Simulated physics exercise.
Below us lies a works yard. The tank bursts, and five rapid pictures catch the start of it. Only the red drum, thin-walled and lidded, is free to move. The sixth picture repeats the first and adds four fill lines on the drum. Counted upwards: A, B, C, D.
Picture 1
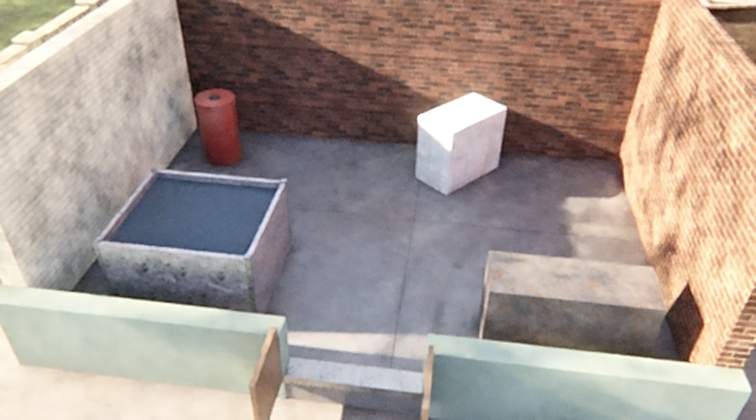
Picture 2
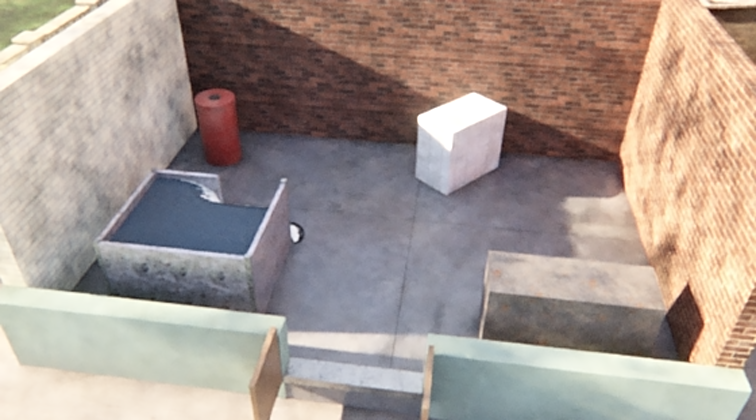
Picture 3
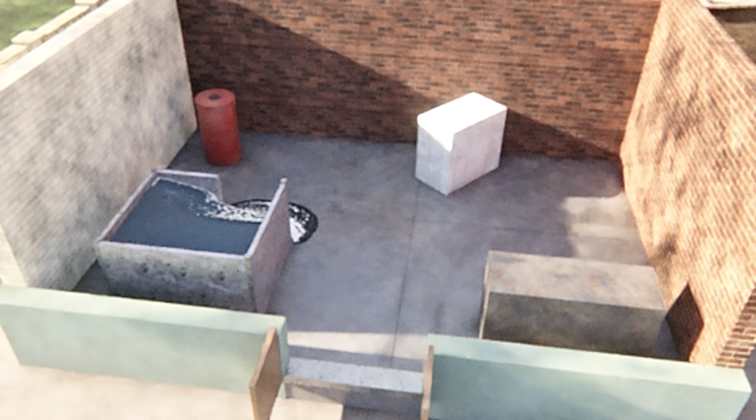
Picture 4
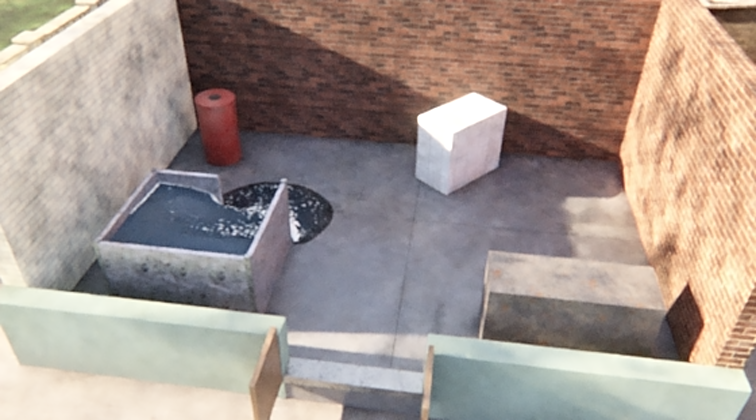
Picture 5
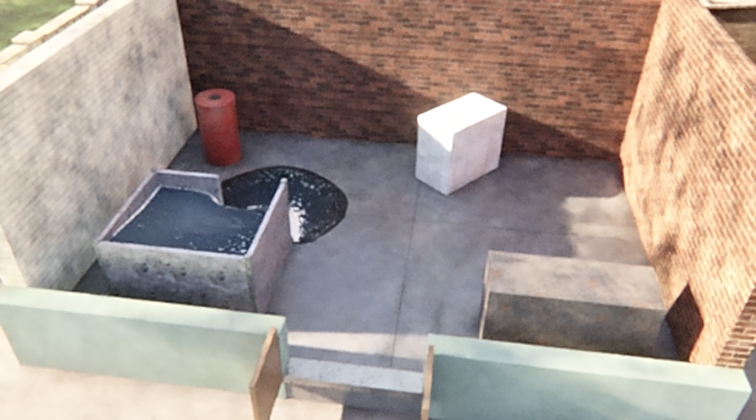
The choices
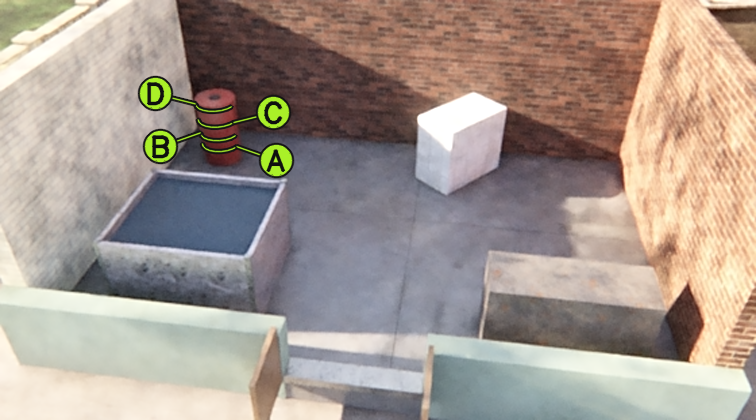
Dark water poured from a gap in the back of the full tank on the left and spread across the yard floor in a widening pool, while the red drum and white block stayed still.
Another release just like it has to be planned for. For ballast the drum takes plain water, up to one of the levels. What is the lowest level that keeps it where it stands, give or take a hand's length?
Take A.
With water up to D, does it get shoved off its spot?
No, not at all.
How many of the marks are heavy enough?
All of the four.
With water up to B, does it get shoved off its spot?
No.
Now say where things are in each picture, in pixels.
In the first frame, lid of the red drum at (215, 97); tank full, its middle at (198, 216); open gate at (356, 329).
In the second frame, water covers 1 % of the ground, mostly out of sight from here.
In the third frame, water covers 3 % of the ground, mostly out of sight from here.
In the fourth frame, water covers 6 % of the ground, mostly out of sight from here.
In the fifth frame, lid of the red drum at (215, 97); 9 % of the ground under water, its edge towards the drum at (274, 169).
In lime, A at (215, 151); B at (213, 140); C at (211, 127); D at (208, 111); from the bottom up A, B, C, D.
With A, it does not move.
With B, it does not move.
With C, it does not move.
With D, it does not move.
